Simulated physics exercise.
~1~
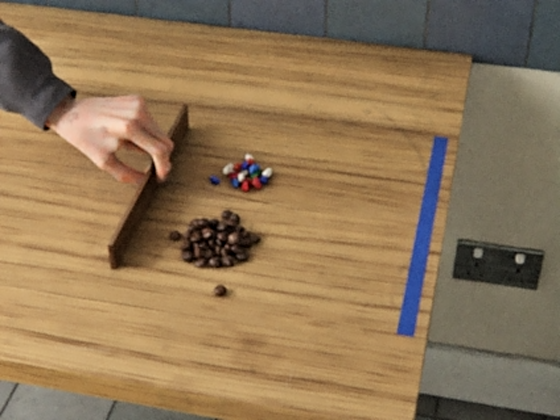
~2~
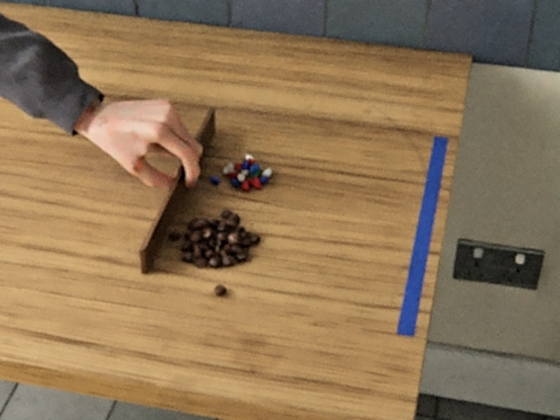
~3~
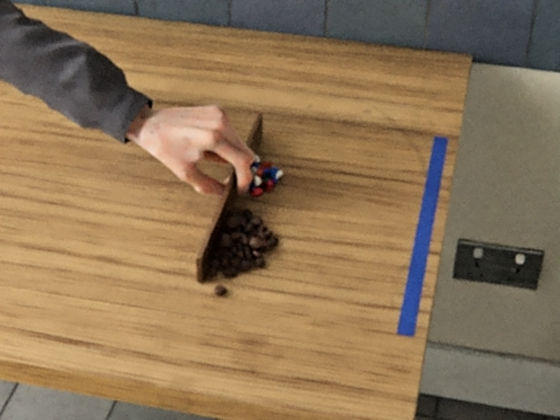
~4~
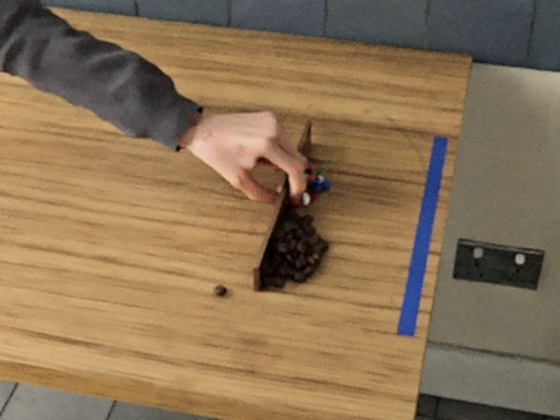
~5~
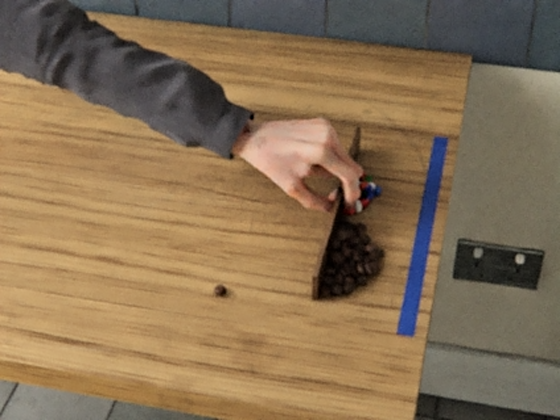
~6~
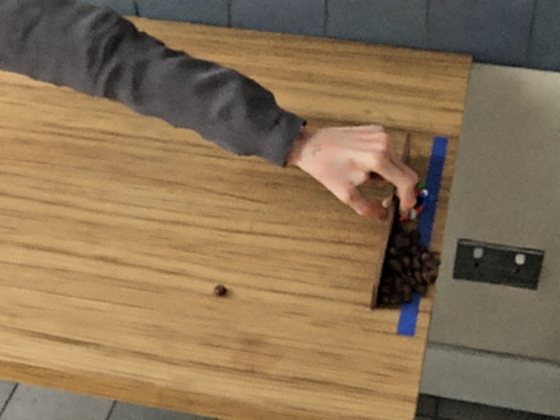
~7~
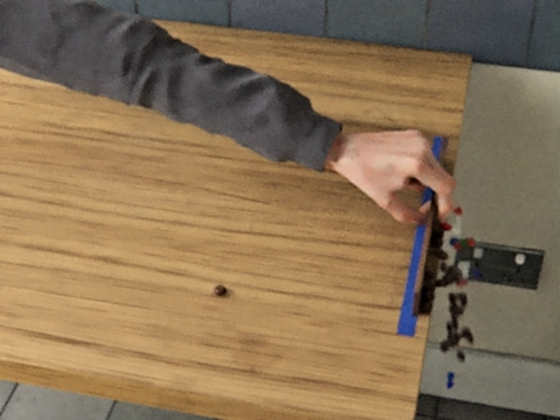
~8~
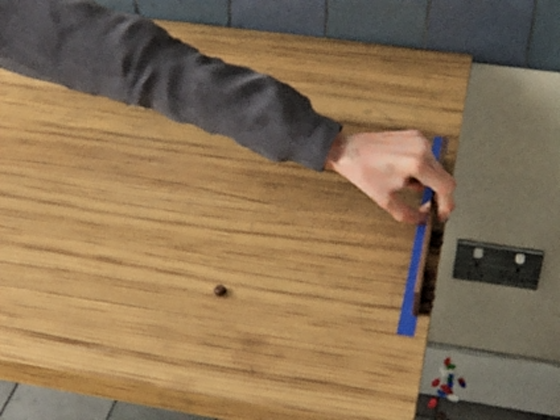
The clip opens on a wooden table where a hand in a dark sleeve holds a strip of wood upright beside a pile of dark brown, bean-like pieces and a smaller cluster of red, blue and white bits. The hand slides the strip to the right, gathering both lots against it and leaving one brown piece behind. They travel together toward the blue tape near the table's end. As the strip reaches the tape, pieces spill over the edge. The strip stops there, most of both lots gone over, with some colourful bits visible below and the lone brown piece still on the table.
